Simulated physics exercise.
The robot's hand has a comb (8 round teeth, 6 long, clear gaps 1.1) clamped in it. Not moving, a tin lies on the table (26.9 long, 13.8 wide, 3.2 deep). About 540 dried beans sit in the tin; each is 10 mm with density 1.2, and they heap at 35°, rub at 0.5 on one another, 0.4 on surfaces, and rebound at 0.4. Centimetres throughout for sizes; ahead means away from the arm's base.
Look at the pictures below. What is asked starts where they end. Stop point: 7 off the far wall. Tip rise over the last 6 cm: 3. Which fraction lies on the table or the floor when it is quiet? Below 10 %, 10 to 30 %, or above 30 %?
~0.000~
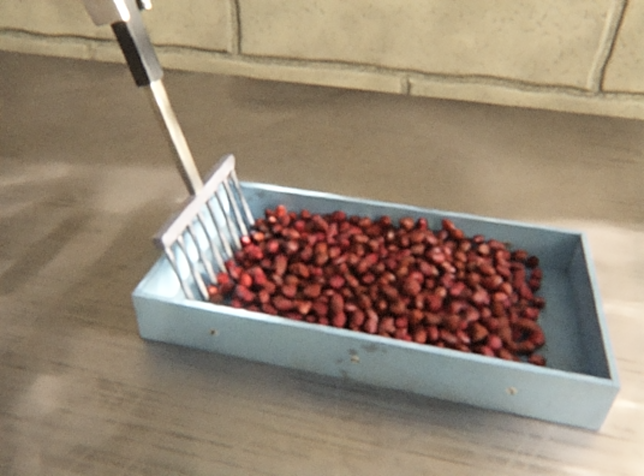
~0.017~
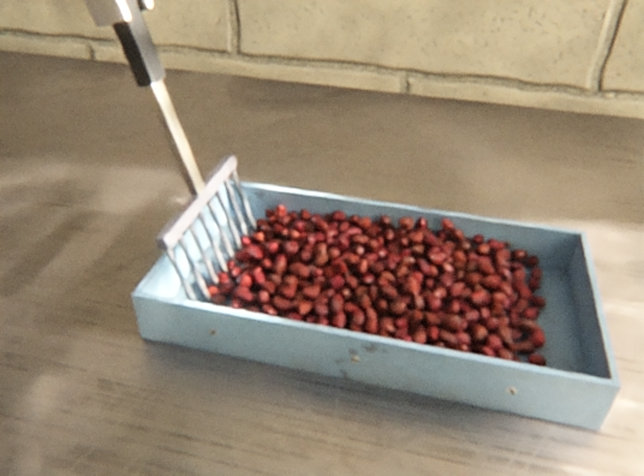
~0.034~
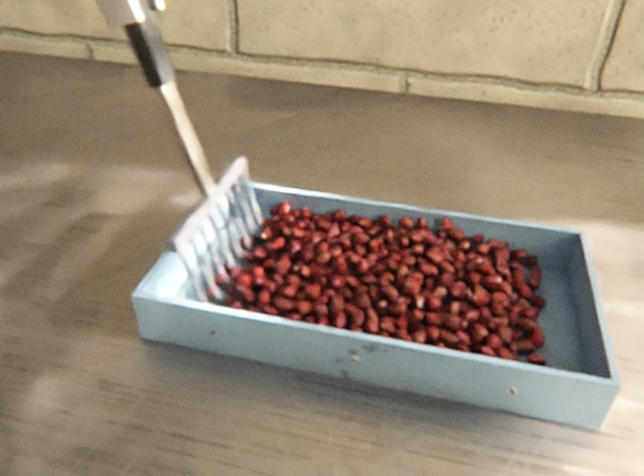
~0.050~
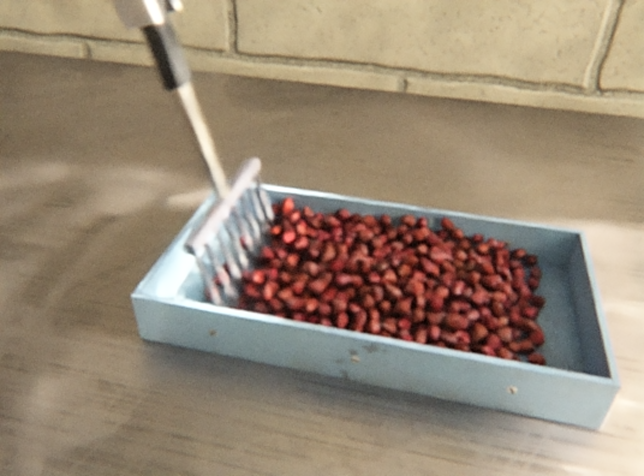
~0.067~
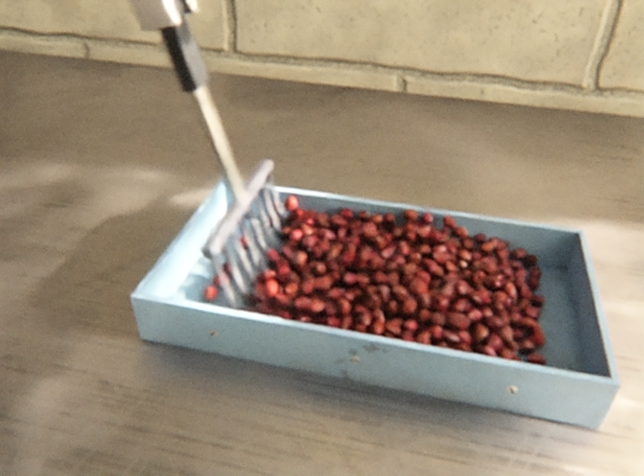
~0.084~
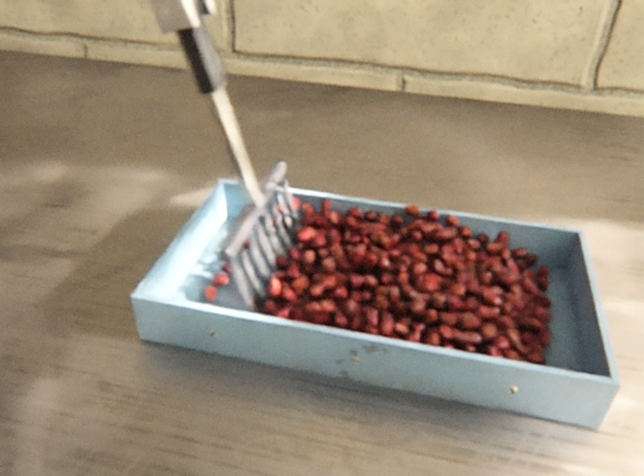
Below 10 %.
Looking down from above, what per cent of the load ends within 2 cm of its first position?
I'd say something near 5 percent.
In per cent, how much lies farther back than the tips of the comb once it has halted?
About 30 per cent.
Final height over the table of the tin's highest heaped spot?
Roughly 5.0 cm.
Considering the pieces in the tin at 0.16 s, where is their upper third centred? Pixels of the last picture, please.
Look near (417, 277) for its middle.
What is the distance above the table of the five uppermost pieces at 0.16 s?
4 cm.
After 0.16 s, sloping 74°, highest piece 6 above the table; 545 in the tin.
After 0.23 s, sloping 74°, highest piece 9 above the table; 540 in the tin, 1 on the table or floor, 4 in flight or on the tool.
After 0.46 s, sloping 74°, highest piece 5 above the table; 516 in the tin, 26 on the table or floor, 3 in flight or on the tool.
After 1.16 s, sloping 74°, highest piece 5 above the table; 513 in the tin, 32 on the table or floor.
In the end, 513 in the tin, 32 on the table or floor. That is 6 % on the table or floor.
